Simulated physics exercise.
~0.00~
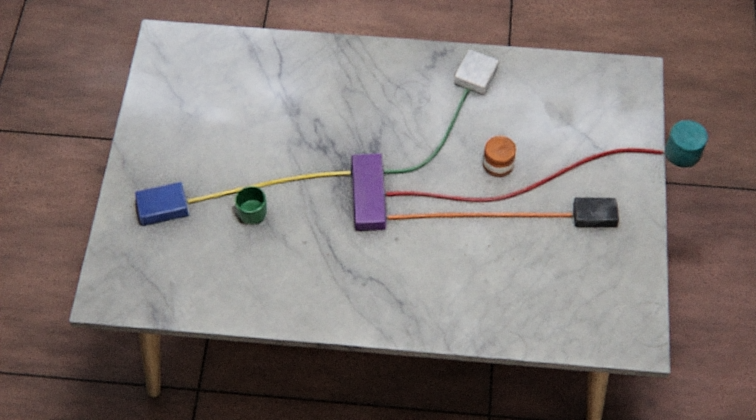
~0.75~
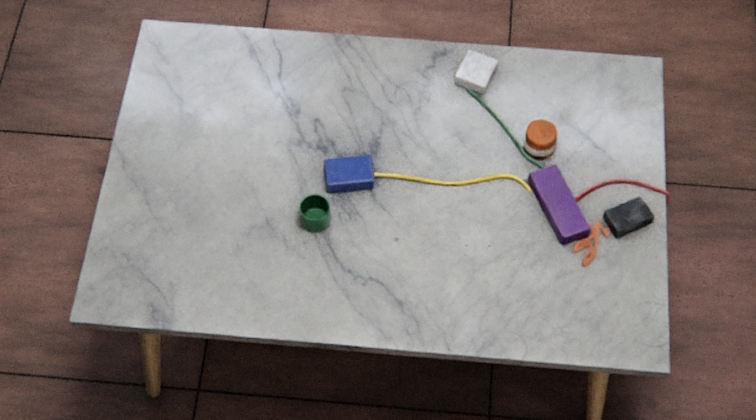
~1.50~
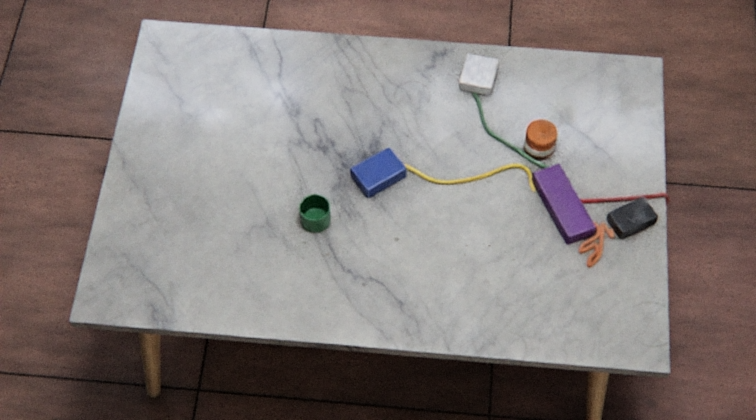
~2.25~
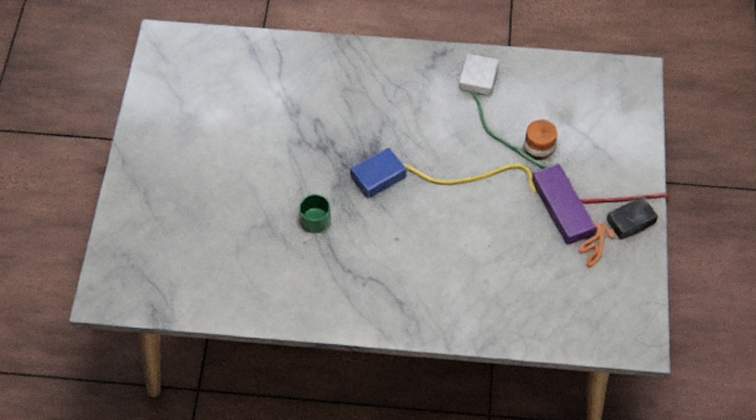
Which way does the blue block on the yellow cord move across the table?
The blue block moves to the right, following the purple strip it is joined to by the yellow cord.
Purple strip and corded blue block sliding right across a marble table as a teal cylinder drops over the edge, then stopping.
